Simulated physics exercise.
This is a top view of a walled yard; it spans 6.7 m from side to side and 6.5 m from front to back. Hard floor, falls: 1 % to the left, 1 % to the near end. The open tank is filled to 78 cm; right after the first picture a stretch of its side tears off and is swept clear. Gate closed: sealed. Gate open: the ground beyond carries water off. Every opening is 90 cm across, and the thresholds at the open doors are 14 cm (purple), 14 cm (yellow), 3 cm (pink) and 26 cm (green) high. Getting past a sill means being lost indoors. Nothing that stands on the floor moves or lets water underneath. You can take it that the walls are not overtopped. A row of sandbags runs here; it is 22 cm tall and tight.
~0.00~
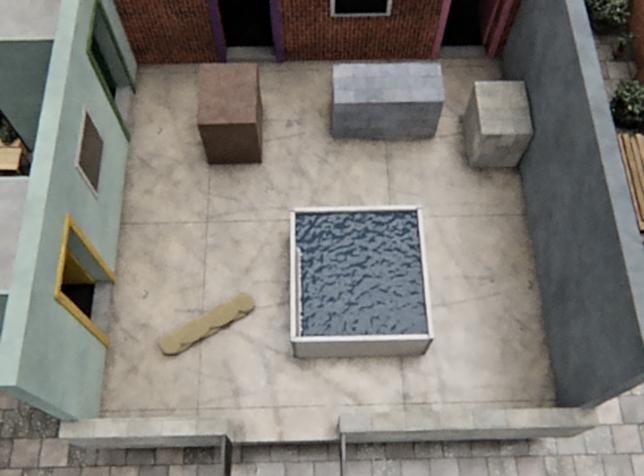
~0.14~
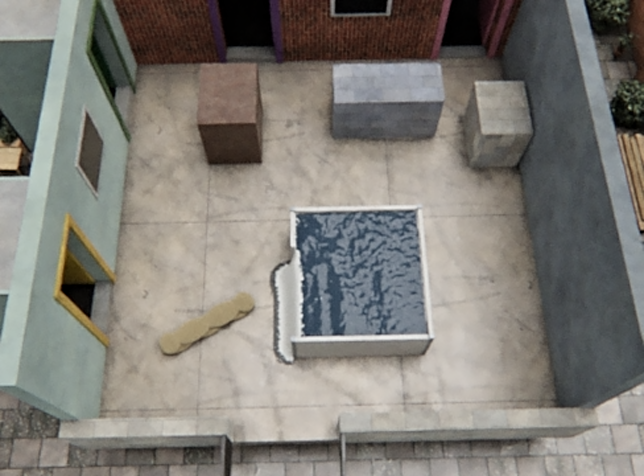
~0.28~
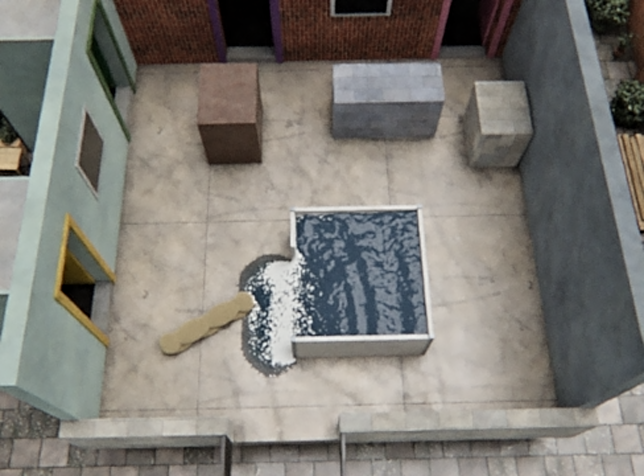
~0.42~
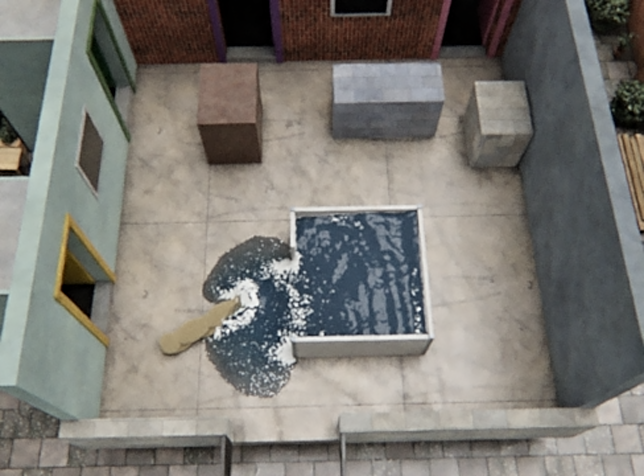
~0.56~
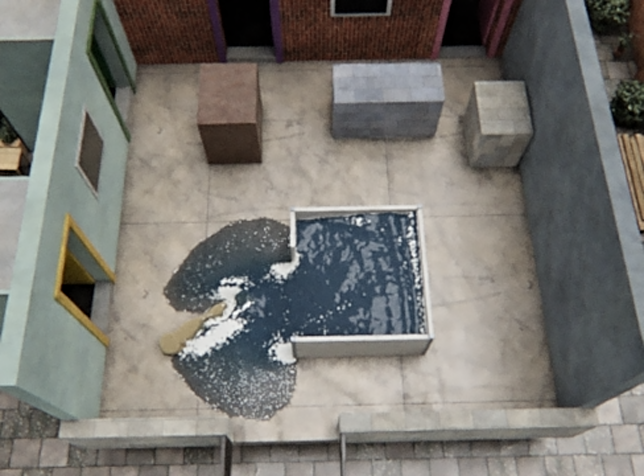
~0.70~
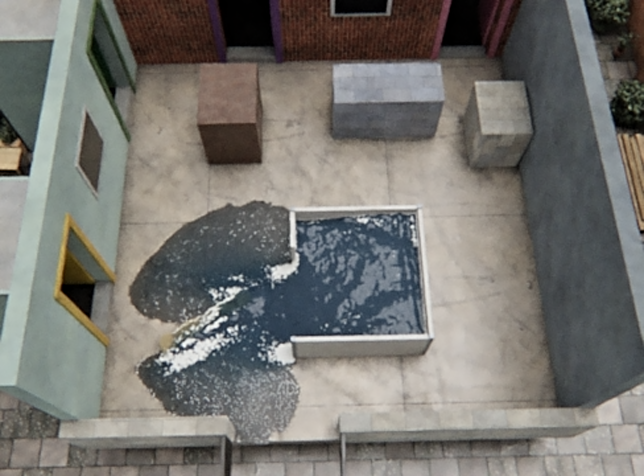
Water burst through the left side of a square open tank in a walled yard, foamed against a tan row of sandbags, then split around it and spread across the pale floor in two dark lobes.
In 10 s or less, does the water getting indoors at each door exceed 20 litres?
My prediction: The purple door stops short of the limit, the yellow door overruns the limit, the pink door overruns the limit, the green door stops short of the limit.
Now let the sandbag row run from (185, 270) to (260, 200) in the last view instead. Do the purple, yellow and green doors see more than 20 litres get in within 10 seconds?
Doors: Purple stays under / yellow exceeds / green stays under.
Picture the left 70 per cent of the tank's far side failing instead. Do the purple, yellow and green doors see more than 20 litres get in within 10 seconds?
Result: Purple limit passed, yellow limit not passed, green limit not passed.
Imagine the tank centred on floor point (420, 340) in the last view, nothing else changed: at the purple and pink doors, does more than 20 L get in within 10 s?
Relative to the limit, purple is within it and pink is within it.
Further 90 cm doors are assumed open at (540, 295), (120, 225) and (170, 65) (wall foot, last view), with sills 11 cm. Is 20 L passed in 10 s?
Taking them in order, the first gets too little, the second enough and the third enough.
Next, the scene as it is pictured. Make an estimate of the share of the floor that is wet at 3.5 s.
Roughly 40 percent.
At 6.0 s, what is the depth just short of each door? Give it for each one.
Centimetres: Purple 13 / yellow 15 / pink 1 / green 21.
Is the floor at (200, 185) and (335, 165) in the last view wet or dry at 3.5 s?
I'd say drenched, then spared.
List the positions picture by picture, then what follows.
Still water, 78 cm deep, in the open tank at (359, 272), in the first picture.
The front is at (283, 357), 0.8 m from the gap at (296, 303); 0.4 m2 of floor is under water; 78 cm left at the back of the open tank, in the second picture.
The front is at (249, 272), 1.0 m from the gap at (296, 304); 1.2 m2 of floor is under water; 78 cm left at the back of the open tank, in the third picture.
The front is at (210, 284), 1.4 m from the gap at (296, 305); 2.4 m2 of floor is under water; 73 cm left at the back of the open tank, in the fourth picture.
The front is at (176, 281), 2.0 m from the gap at (297, 305); 4.1 m2 of floor is under water; 66 cm left at the back of the open tank, in the fifth picture.
The front is at (137, 285), 2.5 m from the gap at (296, 305); 6.0 m2 of floor is under water; 67 cm left at the back of the open tank, in the sixth picture.
After 1.4 s water covers 30 % of the floor and is deepest (66 cm) near (99, 428); purple door not reached, yellow door 22 cm at the sill, 1 L in, pink door not reached, green door not reached.
After 2.2 s water covers 35 % of the floor and is deepest (55 cm) near (99, 428); purple door not reached, yellow door 30 cm at the sill, 36 L in, pink door not reached, green door 7 cm at the sill, 0 L in.
After 3.5 s water covers 40 % of the floor and is deepest (28 cm) near (99, 428); purple door 4 cm at the sill, 0 L in, yellow door 17 cm at the sill, 72 L in, pink door not reached, green door 13 cm at the sill, 0 L in.
After 6.0 s water covers 75 % of the floor and is deepest (24 cm) near (138, 166); purple door 13 cm at the sill, 3 L in, yellow door 15 cm at the sill, 79 L in, pink door 1 cm at the sill, 0 L in, green door 21 cm at the sill, 0 L in.
After 10.0 s water covers 95 % of the floor and is deepest (14 cm) near (106, 366); purple door 6 cm at the sill, 4 L in, yellow door 13 cm at the sill, 81 L in, pink door 10 cm at the sill, 52 L in, green door 11 cm at the sill, 0 L in.
